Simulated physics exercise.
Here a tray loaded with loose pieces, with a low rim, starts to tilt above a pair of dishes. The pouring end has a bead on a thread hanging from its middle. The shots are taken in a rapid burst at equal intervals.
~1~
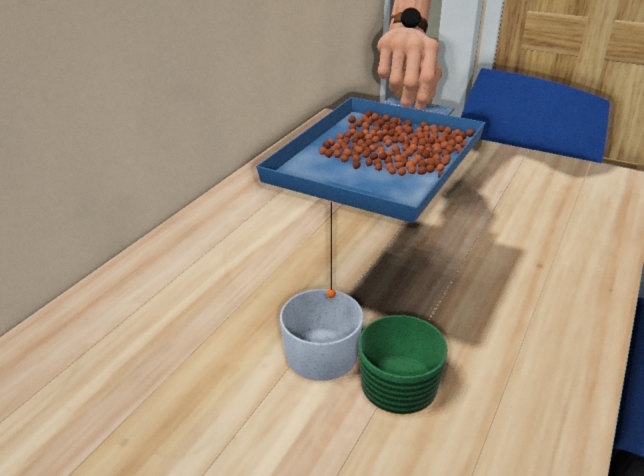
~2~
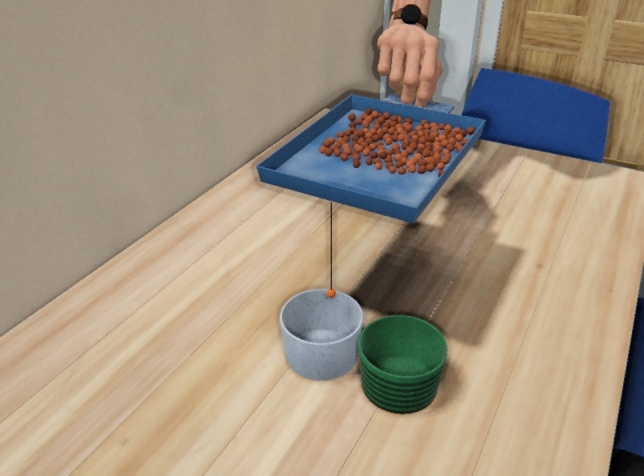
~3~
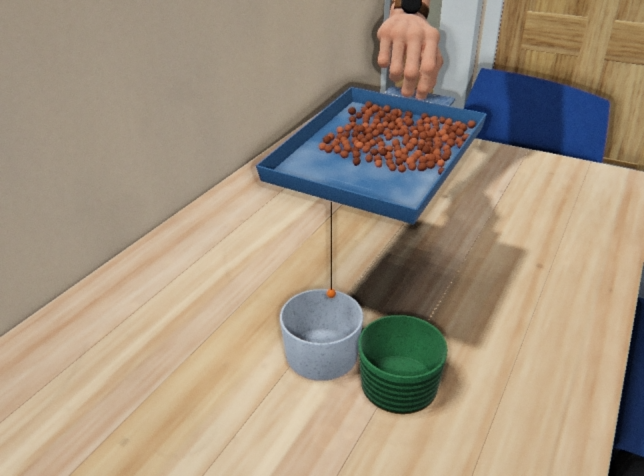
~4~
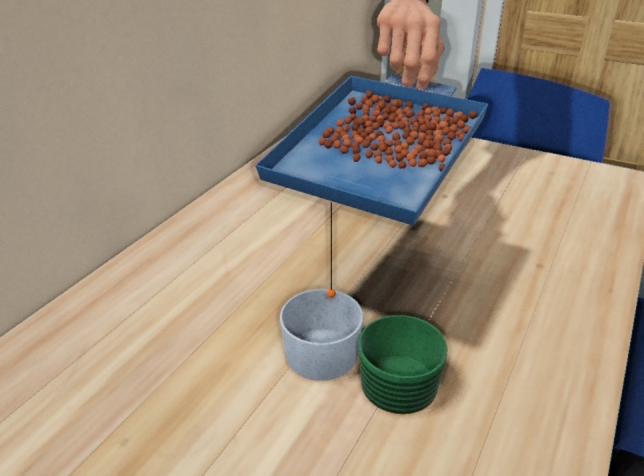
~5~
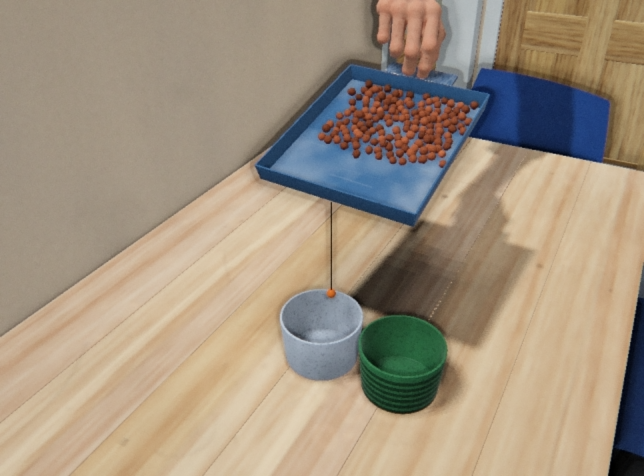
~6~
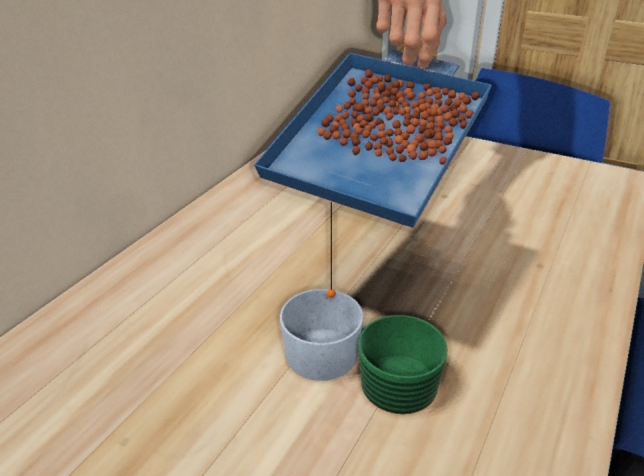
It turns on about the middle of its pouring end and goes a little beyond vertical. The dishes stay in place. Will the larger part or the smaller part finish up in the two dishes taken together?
The larger part does.
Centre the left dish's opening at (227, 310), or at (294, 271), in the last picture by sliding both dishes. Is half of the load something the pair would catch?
In order, they'd catch a minor share, and next a minor share.
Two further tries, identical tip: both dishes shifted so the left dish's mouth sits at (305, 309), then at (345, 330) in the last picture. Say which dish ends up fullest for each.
The one at right, then the one at left.
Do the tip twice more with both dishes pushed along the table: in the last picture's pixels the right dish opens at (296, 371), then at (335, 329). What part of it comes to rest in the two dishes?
10 % and 40 %.
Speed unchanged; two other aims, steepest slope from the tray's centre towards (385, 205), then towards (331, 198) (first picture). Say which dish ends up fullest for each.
The first try favours the right of the two, the second the left of the two.
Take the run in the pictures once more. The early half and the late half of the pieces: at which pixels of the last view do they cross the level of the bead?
First roughly (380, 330), then roughly (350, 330).
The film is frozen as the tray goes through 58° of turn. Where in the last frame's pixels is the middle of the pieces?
Check around (374, 177) in the last picture.
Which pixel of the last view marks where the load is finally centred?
The centre ends up roughly at (377, 378).
Soon after the last picture, tray tipped steeply; nearly all on the tray; a stray few in the air.
A little later, tray tipped right over; nearly all on the tray; a stray few in the right dish; a stray few in the left dish; a stray few outside both; a stray few in the air.
Later still, tray tipped past a quarter turn; about half in the right dish; about a quarter in the left dish; about a quarter outside both.
At rest, tray tipped past a quarter turn; about half in the right dish; about a quarter in the left dish; about a quarter outside both.
